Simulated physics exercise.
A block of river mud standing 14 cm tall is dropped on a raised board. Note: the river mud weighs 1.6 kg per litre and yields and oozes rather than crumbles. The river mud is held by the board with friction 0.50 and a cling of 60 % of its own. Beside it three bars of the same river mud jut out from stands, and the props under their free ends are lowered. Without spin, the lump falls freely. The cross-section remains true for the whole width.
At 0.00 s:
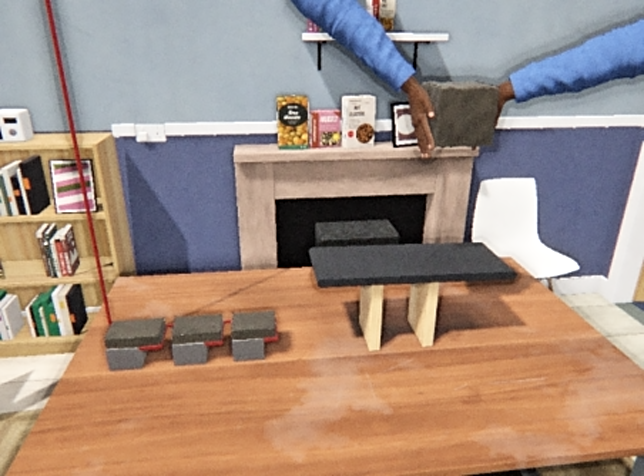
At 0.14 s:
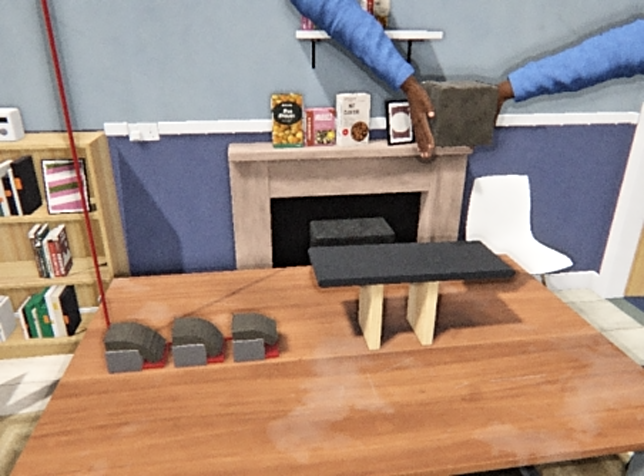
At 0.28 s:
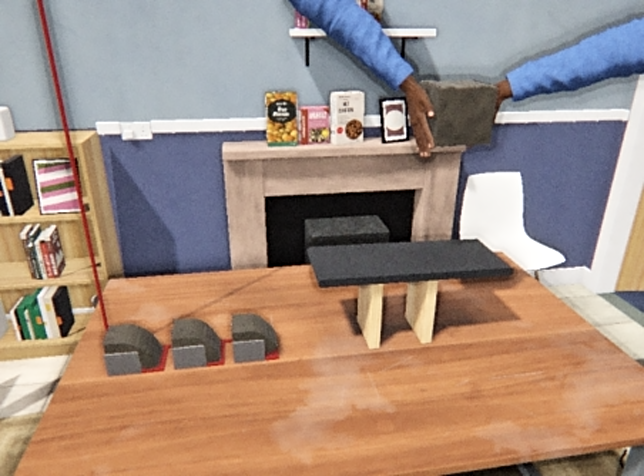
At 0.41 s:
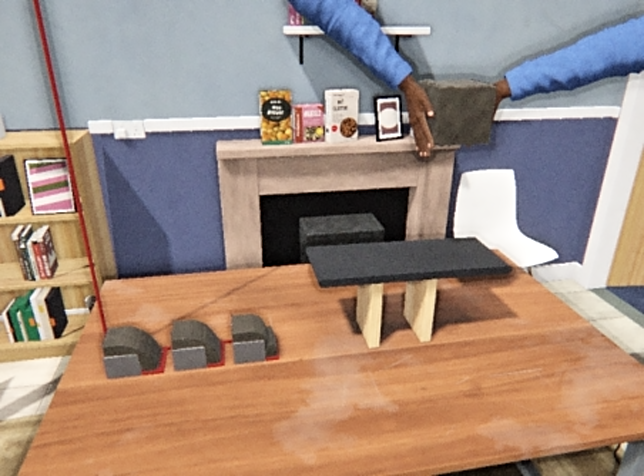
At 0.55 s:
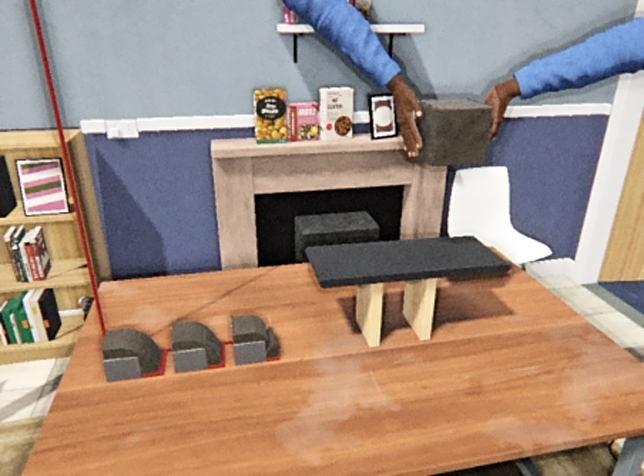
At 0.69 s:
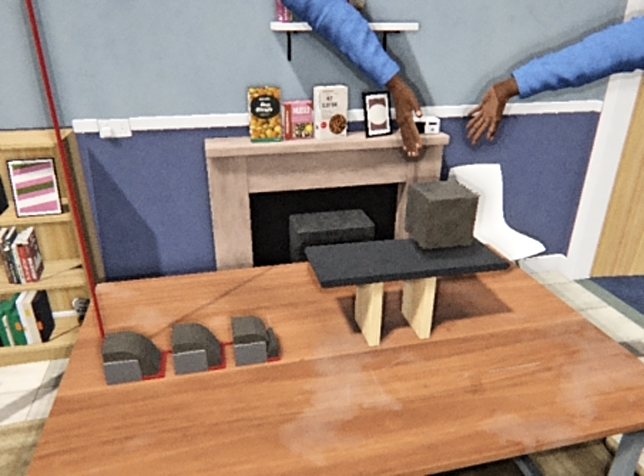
In a room with a fireplace, three dark bars on a wooden table sagged at their ends, and then two blue-sleeved hands let go of a dark block, which dropped toward a raised black board.
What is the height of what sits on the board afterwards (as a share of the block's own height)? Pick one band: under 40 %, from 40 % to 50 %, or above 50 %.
Under 40 %.
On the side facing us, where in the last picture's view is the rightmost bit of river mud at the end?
It sits close to (507, 260) in the last picture.
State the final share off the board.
Off the board: About 18 %.
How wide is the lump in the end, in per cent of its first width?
Around 330 % of the starting width.
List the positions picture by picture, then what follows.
In the first frame, crest of the river mud at (494, 87); drop of the bar ends 0, 0, 0 (left to right).
In the second frame, crest of the river mud at (493, 87); drop of the bar ends 5.5 cm, 4.9 cm, 2.7 cm (left to right).
In the third frame, crest of the river mud at (492, 86); drop of the bar ends 6.7 cm, 6.6 cm, 5.2 cm (left to right).
In the fourth frame, crest of the river mud at (491, 86); drop of the bar ends 6.7 cm, 6.6 cm, 6.8 cm (left to right).
In the fifth frame, crest of the river mud at (487, 107); drop of the bar ends 6.7 cm, 6.6 cm, 6.8 cm (left to right).
In the sixth frame, crest of the river mud at (474, 197); drop of the bar ends 6.7 cm, 6.6 cm, 6.8 cm (left to right).
After 0.80 s, it stands 38 % of its first height and none has gone off the board.
After 0.94 s, it stands 34 % of its first height and 12 % has gone off the board.
After 1.07 s, it stands 34 % of its first height and 14 % has gone off the board.
After 1.21 s, it stands 34 % of its first height and 17 % has gone off the board.
After 1.31 s, it stands 34 % of its first height and 17 % has gone off the board.
